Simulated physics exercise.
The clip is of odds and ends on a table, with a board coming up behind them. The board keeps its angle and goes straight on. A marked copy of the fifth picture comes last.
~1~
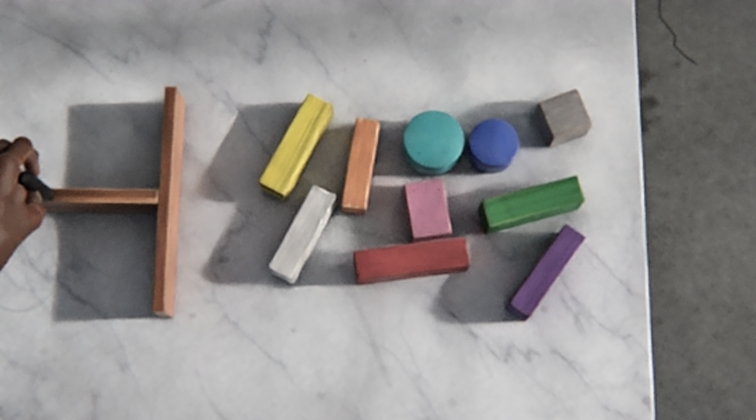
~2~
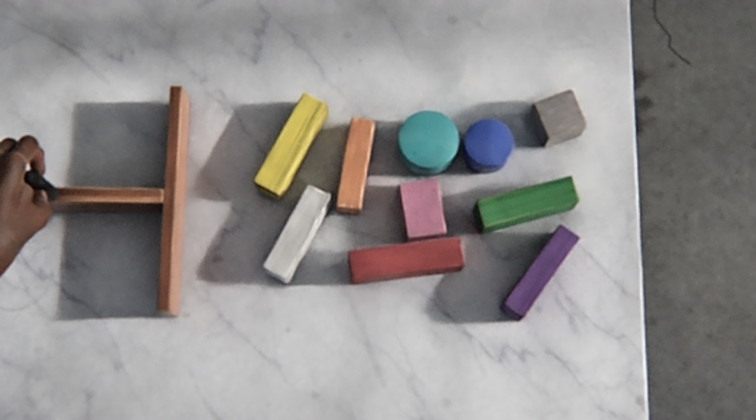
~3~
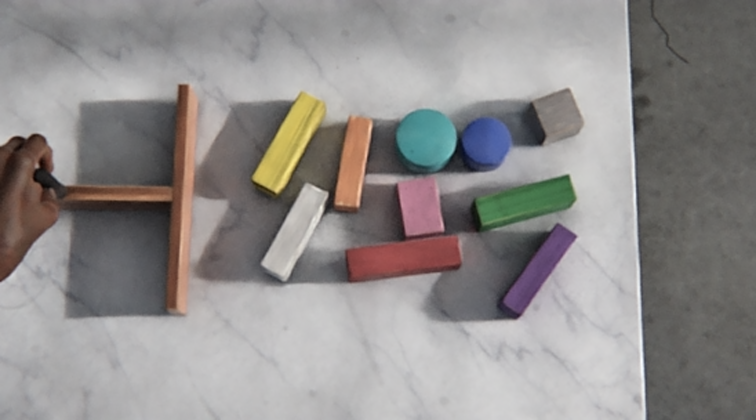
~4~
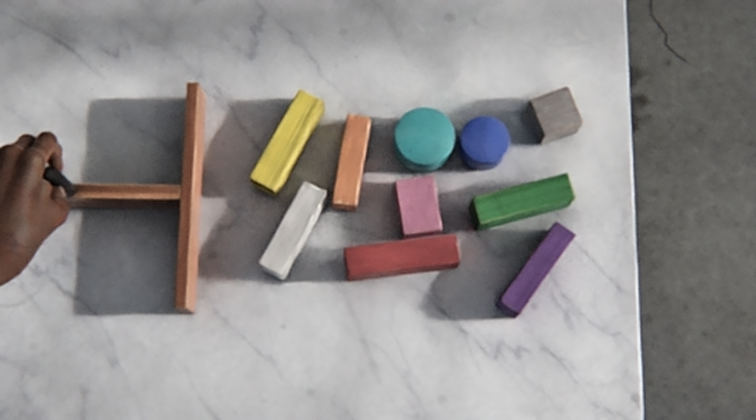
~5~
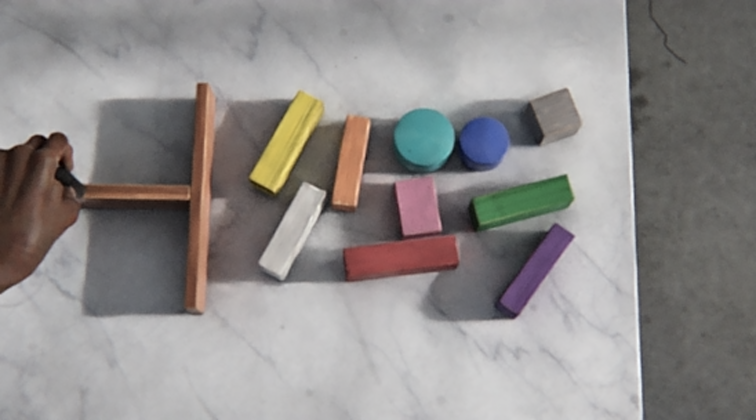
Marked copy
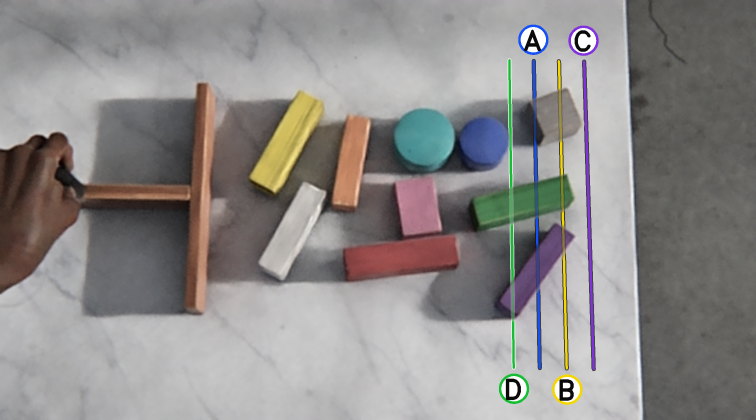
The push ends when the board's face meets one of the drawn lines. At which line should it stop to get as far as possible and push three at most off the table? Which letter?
A is the last line within the limit.
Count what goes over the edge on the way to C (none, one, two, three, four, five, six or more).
Six or more.
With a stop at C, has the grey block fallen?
Yes.
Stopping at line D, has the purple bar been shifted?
Yes.
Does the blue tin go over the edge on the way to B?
Yes.
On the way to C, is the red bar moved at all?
By then, yes.
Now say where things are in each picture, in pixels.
The first frame shows turquoise tin (433, 144); yellow stick (297, 147); white bar (303, 235).
The second frame shows board (170, 196); pink block (422, 211).
The third frame shows board (178, 194); orange bar (353, 164).
The fourth frame shows board (187, 192); grey block (553, 116).
The fifth frame shows board (197, 193); purple bar (534, 271); turquoise tin (424, 141); yellow stick (287, 144).
On the marked copy, A at (537, 209); B at (563, 210); C at (589, 210); D at (511, 209).
Taking A. A third of the way, board (320, 195); red bar (420, 261); yellow stick (343, 144).
Two thirds of the way, board (444, 197); purple bar (606, 292); grey block (584, 104).
When it is over, board (538, 199); purple bar over the edge; green stick over the edge; three fallen.
As for the rest, B drops six; C drops seven; D is within the limit but short.
